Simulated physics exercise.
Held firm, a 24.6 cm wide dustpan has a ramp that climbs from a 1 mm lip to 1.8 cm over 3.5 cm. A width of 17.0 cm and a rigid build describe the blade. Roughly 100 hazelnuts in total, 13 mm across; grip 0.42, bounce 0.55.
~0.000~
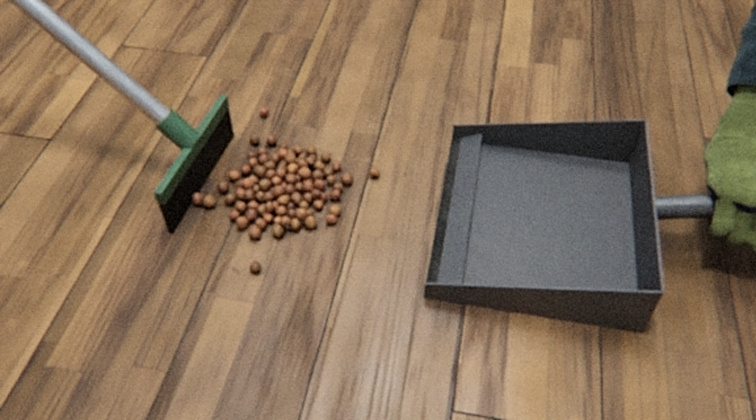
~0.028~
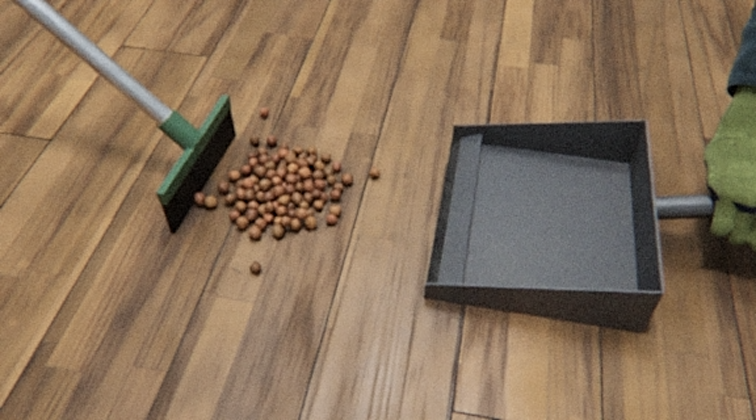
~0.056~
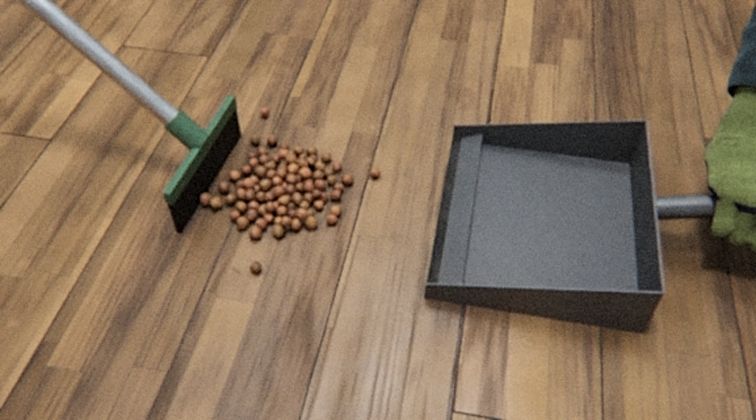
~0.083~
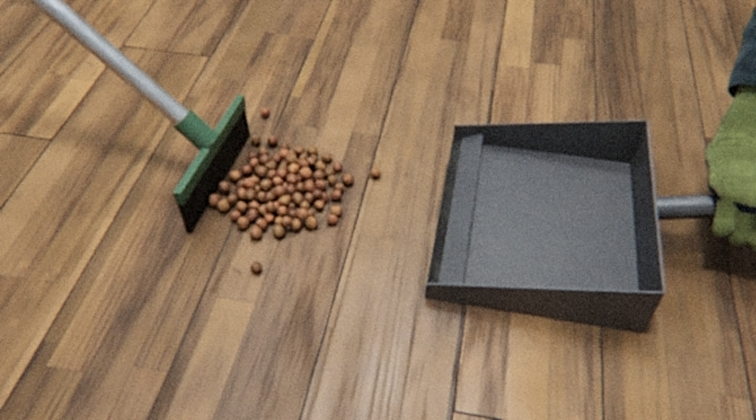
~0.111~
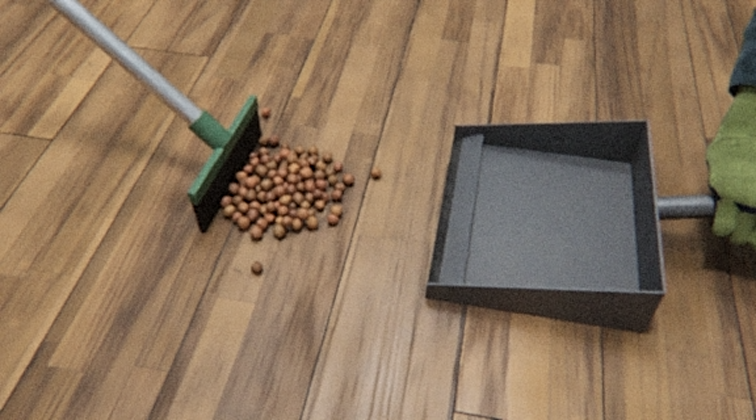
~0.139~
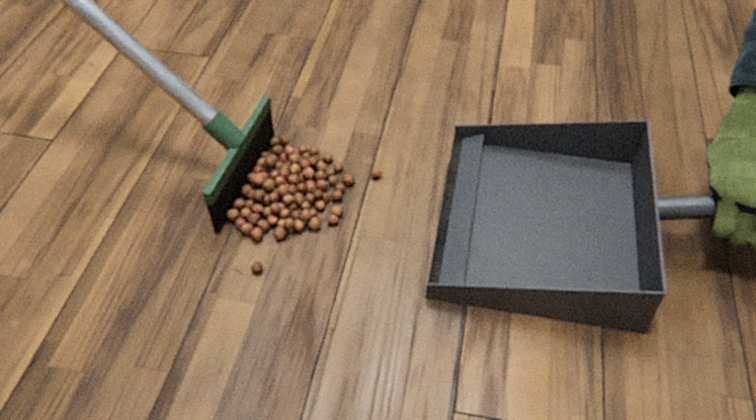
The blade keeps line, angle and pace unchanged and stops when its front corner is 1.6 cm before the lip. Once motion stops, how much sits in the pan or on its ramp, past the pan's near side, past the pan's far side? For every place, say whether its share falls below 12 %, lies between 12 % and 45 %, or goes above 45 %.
In the pan or on its ramp: It will be a moderate share. Past the pan's near side: It will be a small share. Past the pan's far side: It will be a small share.
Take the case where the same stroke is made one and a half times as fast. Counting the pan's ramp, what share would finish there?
Then around 35 per cent.
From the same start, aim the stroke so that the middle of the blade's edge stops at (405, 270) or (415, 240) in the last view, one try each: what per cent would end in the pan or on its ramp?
About 25 % and 35 %.
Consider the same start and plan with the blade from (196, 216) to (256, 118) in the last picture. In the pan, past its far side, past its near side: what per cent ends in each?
Pan 25; far 0; near 15.
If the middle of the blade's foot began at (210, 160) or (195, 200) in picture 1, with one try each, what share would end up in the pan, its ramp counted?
Roughly 20 % and 35 %.
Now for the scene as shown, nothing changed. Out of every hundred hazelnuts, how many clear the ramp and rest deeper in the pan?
I'd put it near 5 per cent.
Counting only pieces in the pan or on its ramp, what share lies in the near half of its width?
About 30 per cent.
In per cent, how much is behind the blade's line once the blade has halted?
Some 20 percent of it.
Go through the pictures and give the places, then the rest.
Blade from (161, 198) to (224, 104), moved 0.0 cm, 0 of the pieces shifted so far; middle of the pieces at (284, 188); pan at (553, 227), in the first picture.
Blade from (164, 198) to (226, 105), moved 0.2 cm, 0 of the pieces shifted so far; middle of the pieces at (284, 188), in the second picture.
Blade from (170, 198) to (232, 105), moved 0.9 cm, 2 of the pieces shifted so far; middle of the pieces at (284, 188), in the third picture.
Blade from (180, 198) to (241, 105), moved 1.9 cm, 2 of the pieces shifted so far; middle of the pieces at (285, 188), in the fourth picture.
Blade from (195, 198) to (254, 105), moved 3.4 cm, 6 of the pieces shifted so far; middle of the pieces at (285, 188), in the fifth picture.
Blade from (209, 199) to (267, 105), moved 4.9 cm, 38 of the pieces shifted so far; middle of the pieces at (286, 188); pan at (555, 228). Its pace works out near 0.55 m/s, heading 11 degrees away from the viewer's side, in the sixth picture.
Then, at 0.34 s, middle of the blade 13 cm from the lip; 0 % over the lip, far side 0 %, near side 0 %.
Then, at 0.47 s, middle of the blade 6 cm from the lip; 5 % over the lip, far side 5 %, near side 5 %.
After 0.73 s, middle of the blade 2 cm from the lip; 30 % over the lip, far side 5 %, near side 5 %.
By 1.2 s all is still; pan 30 %, near side 5 %, far side 5 %, in front of the lip or behind the blade 55 %.
